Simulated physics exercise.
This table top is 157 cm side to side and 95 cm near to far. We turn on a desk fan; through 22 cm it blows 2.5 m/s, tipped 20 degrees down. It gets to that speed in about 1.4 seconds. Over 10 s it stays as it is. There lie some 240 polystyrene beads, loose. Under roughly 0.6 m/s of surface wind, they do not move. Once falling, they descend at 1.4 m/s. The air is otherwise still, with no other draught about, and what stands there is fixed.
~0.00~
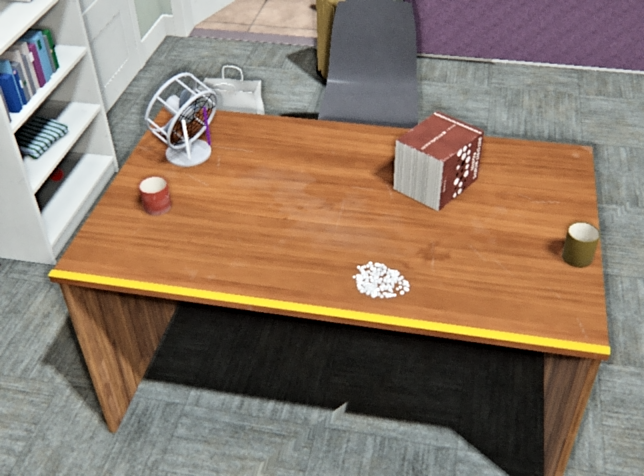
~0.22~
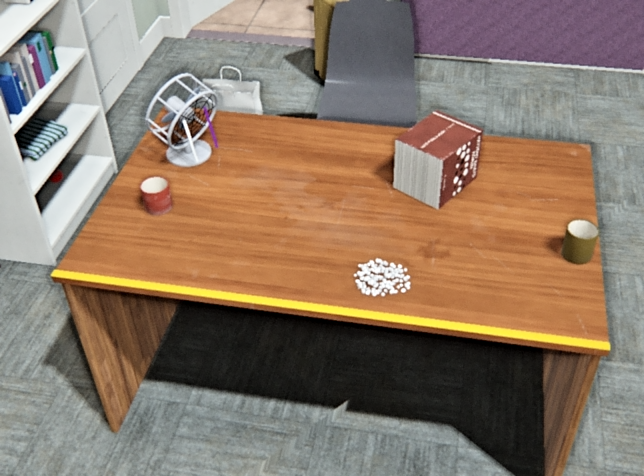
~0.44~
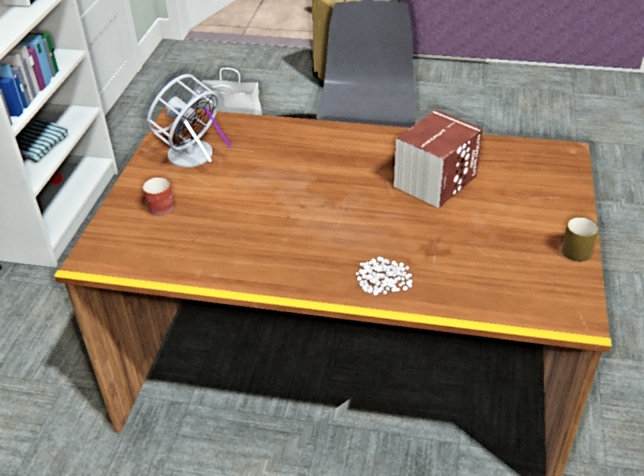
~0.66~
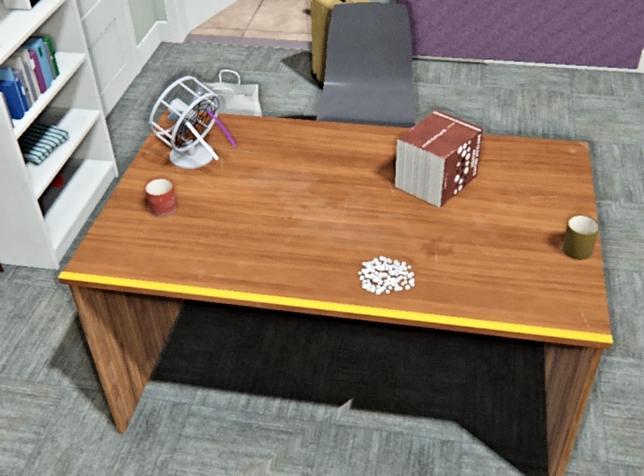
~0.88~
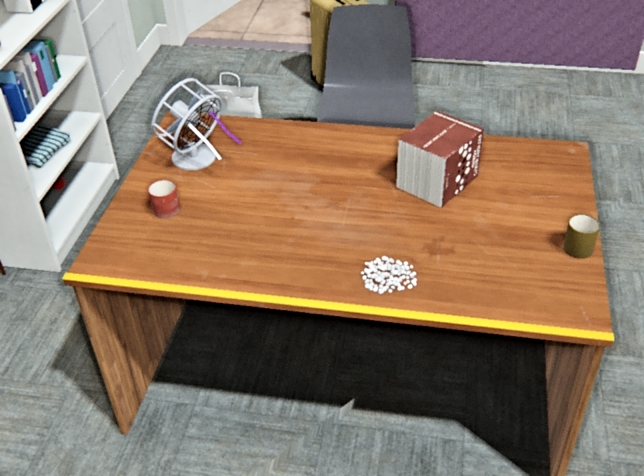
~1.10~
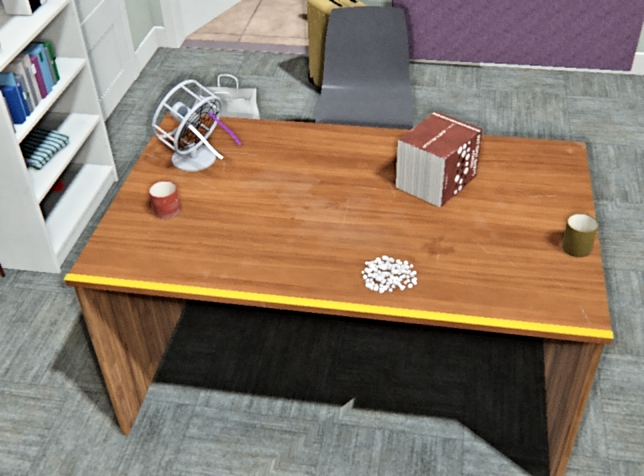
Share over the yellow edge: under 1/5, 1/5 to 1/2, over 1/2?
The portion outnumbers the rest.
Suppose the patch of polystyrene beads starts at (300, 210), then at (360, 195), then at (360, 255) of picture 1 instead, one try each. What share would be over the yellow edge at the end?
70, 0 and 100 in a hundred, respectively.
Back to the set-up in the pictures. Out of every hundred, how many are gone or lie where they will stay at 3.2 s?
Close to 100 % of them.
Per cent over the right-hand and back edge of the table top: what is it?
Roughly 0 per cent at the right-hand edge and 0 per cent at the back edge.
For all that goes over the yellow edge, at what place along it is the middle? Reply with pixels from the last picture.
I'd say roughly (432, 319).
After 2.0 s, 9 % are on the move or not yet settled, 100 % are over the yellow edge.
After 3.2 s, 0 % are on the move or not yet settled, 100 % are over the yellow edge.
After 5.5 s, 0 % are on the move or not yet settled, 100 % are over the yellow edge.
After 10.0 s, at the end, 100 % are over the yellow edge.
